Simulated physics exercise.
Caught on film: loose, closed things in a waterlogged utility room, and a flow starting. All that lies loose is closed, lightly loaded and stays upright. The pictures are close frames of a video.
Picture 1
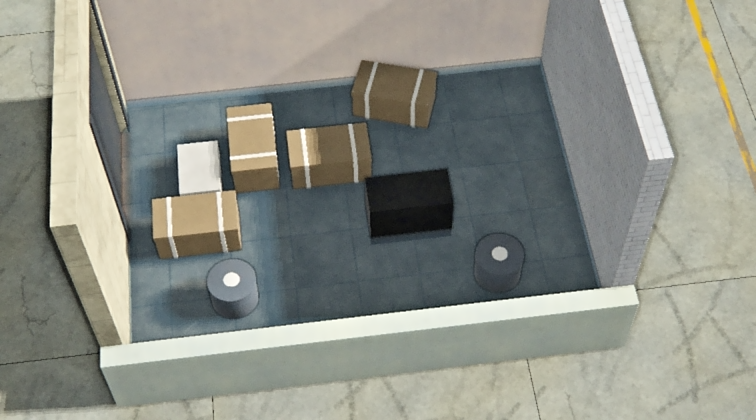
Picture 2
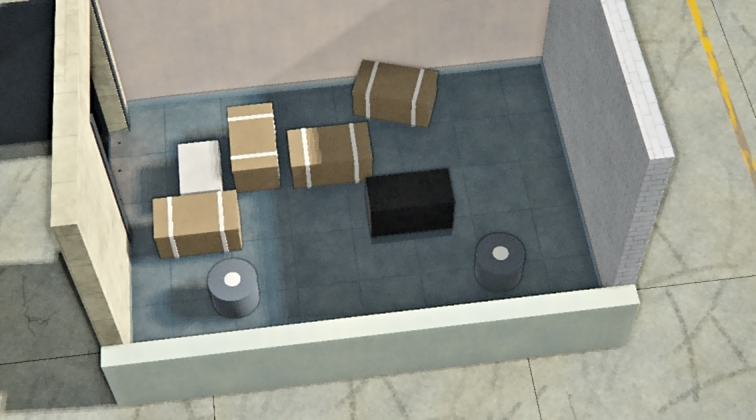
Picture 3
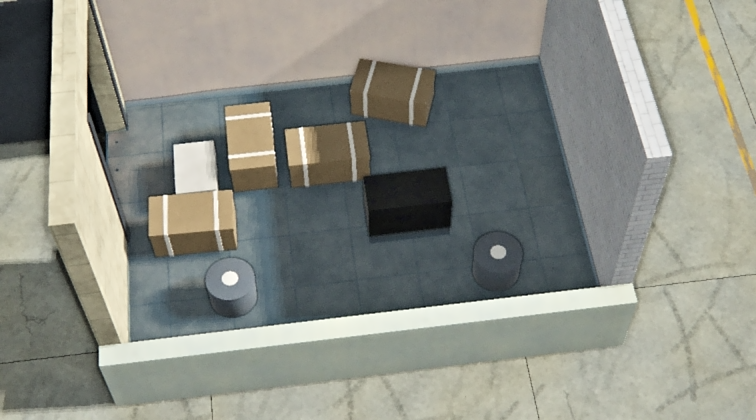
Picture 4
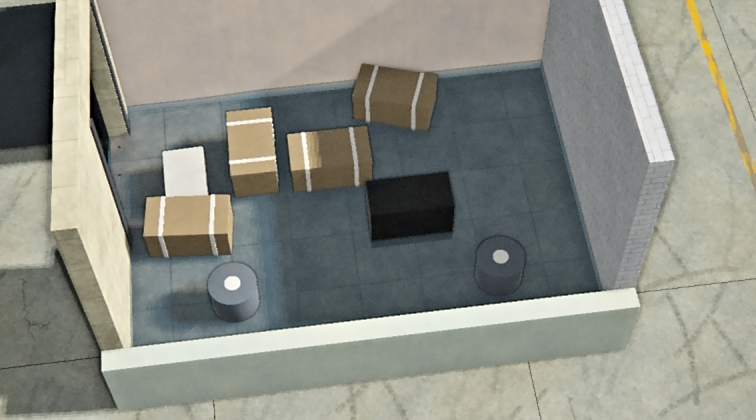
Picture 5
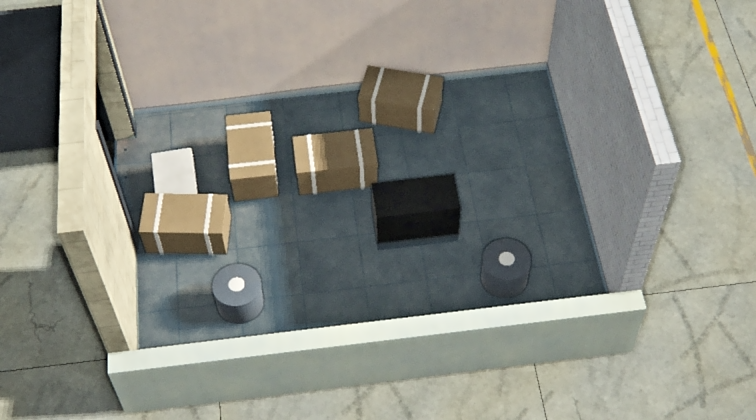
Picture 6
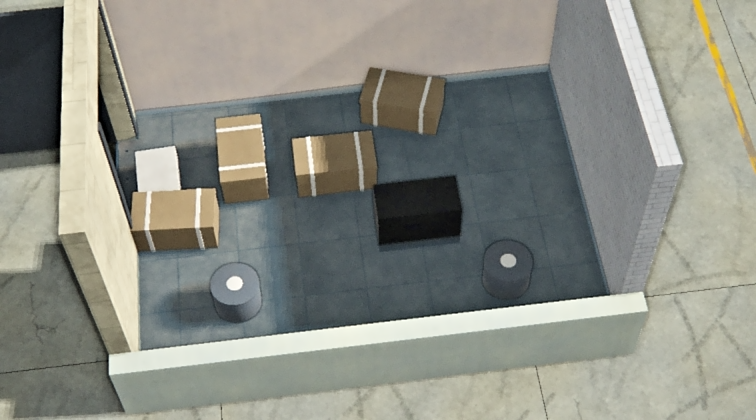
In a waterlogged utility room seen from above, a white box and a taped brown box drift slowly left among other closed containers, then an upright brown box shifts slightly left, while the black box stays nearly in place.
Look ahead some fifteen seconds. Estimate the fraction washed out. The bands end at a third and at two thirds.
That comes to two thirds or more.
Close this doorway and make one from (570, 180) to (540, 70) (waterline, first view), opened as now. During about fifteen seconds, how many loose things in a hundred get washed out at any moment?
Close to 40 %.
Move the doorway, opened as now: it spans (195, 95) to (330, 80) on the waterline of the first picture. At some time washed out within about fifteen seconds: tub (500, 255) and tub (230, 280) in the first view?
As listed: No, inside.
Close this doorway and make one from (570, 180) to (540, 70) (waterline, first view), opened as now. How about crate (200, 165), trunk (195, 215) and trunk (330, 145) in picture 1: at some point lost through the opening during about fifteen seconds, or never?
In turn: No, left behind, washed out.
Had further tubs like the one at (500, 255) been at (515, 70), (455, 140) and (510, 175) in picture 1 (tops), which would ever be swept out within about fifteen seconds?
As listed: Left behind, stays, no.
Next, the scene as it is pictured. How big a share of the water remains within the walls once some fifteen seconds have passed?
Some 52 per cent.
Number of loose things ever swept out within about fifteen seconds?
I count 5.
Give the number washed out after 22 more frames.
That makes 5.
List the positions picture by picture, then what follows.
A crate at (199, 167), afloat; a trunk at (195, 214), afloat; 0 of 7 have shifted, in the first frame.
A crate at (199, 167), afloat; a trunk at (195, 214), afloat; 0 of 7 have shifted, in the second frame.
A crate at (195, 167) floats; a trunk at (191, 213), afloat; 0 of 7 have shifted, in the third frame.
A crate at (184, 173), afloat, close to its start; a trunk at (187, 215) floats, close to its start; 2 of 7 have shifted, in the fourth frame.
A crate at (174, 174) floats, a stride from its start; a trunk at (183, 213), afloat, close to its start; 3 of 7 have shifted, in the fifth frame.
A crate at (157, 173), afloat, a stride from its start; a trunk at (173, 209), afloat, a stride from its start; 4 of 7 have shifted, in the sixth frame.
A moment on, 1 of 7 are out; 6 afloat.
Next, 3 of 7 are out; 4 afloat.
Later, 5 of 7 are out; 2 afloat.
In the end, 5 of 7 are out; 2 afloat.
